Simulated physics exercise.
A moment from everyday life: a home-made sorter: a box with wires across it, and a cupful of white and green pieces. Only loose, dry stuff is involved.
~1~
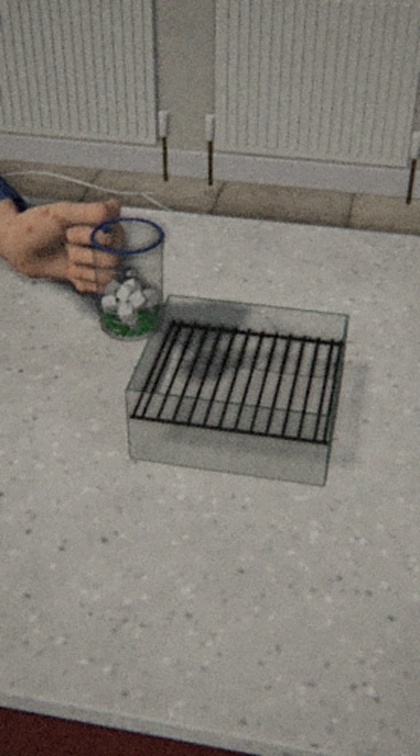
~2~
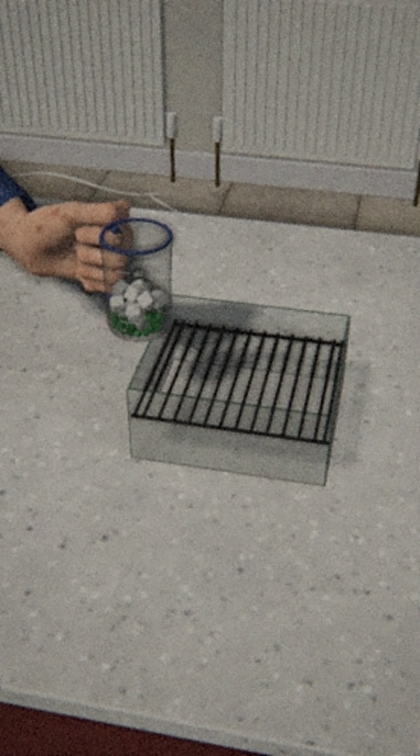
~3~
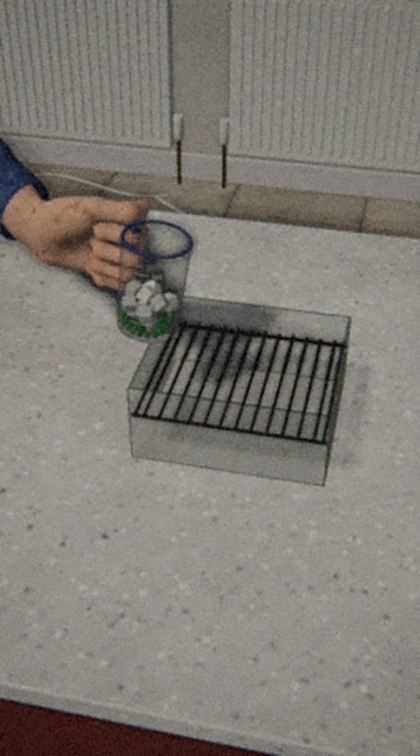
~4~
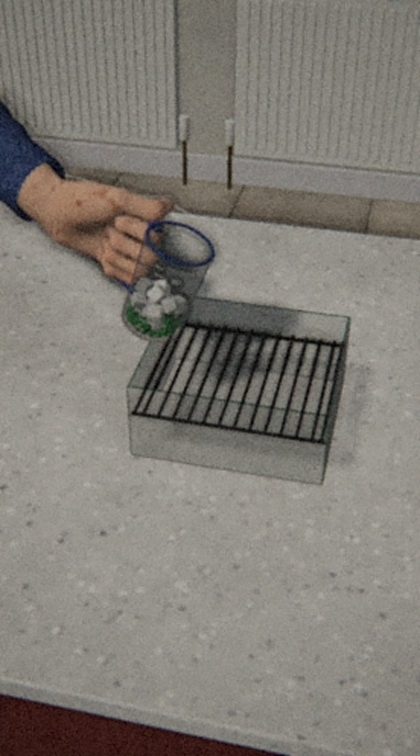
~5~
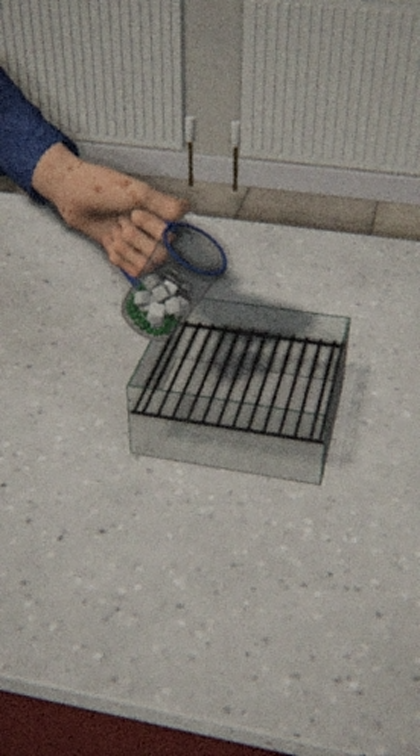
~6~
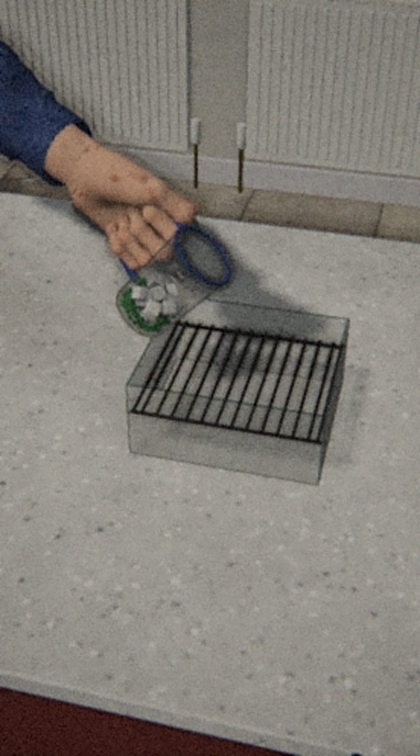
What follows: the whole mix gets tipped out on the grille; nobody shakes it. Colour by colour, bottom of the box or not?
White ones: Not; green ones: Bottom.
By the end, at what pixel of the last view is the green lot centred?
In the last picture its middle settles near (225, 415).
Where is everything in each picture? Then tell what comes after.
Cup at (130, 281), upright; rack at (309, 386), 14 wires across; white dice-shaped beads at (127, 293), wider than the gaps; green sweets at (126, 322), narrower than the gaps, in the first picture.
Cup at (138, 281), upright; green ones at (133, 322), in the second picture.
Cup at (152, 283), tipped 7°; white ones at (148, 295), in the third picture.
Cup at (165, 284), tipped 19°; green ones at (147, 319), in the fourth picture.
Cup at (171, 284), tipped 30°; white ones at (152, 304), in the fifth picture.
Cup at (171, 285), tipped 41°; rack at (307, 387); white ones at (147, 300); green ones at (139, 309), in the sixth picture.
Then, 0.31 s after the last picture, white ones, all in the cup; green ones, all in the cup.
Then, 0.64 s after the last picture, white ones, all in the cup; green ones, all in the cup.
Then, 1.04 s after the last picture, white ones, a small part in the cup, nearly all on or over the wires; green ones, about a third in the cup, about half on or over the wires, a stray few under the rack.
By the end, white ones, all on the wires, none under the rack; green ones, a stray few on the wires, nearly all under the rack.
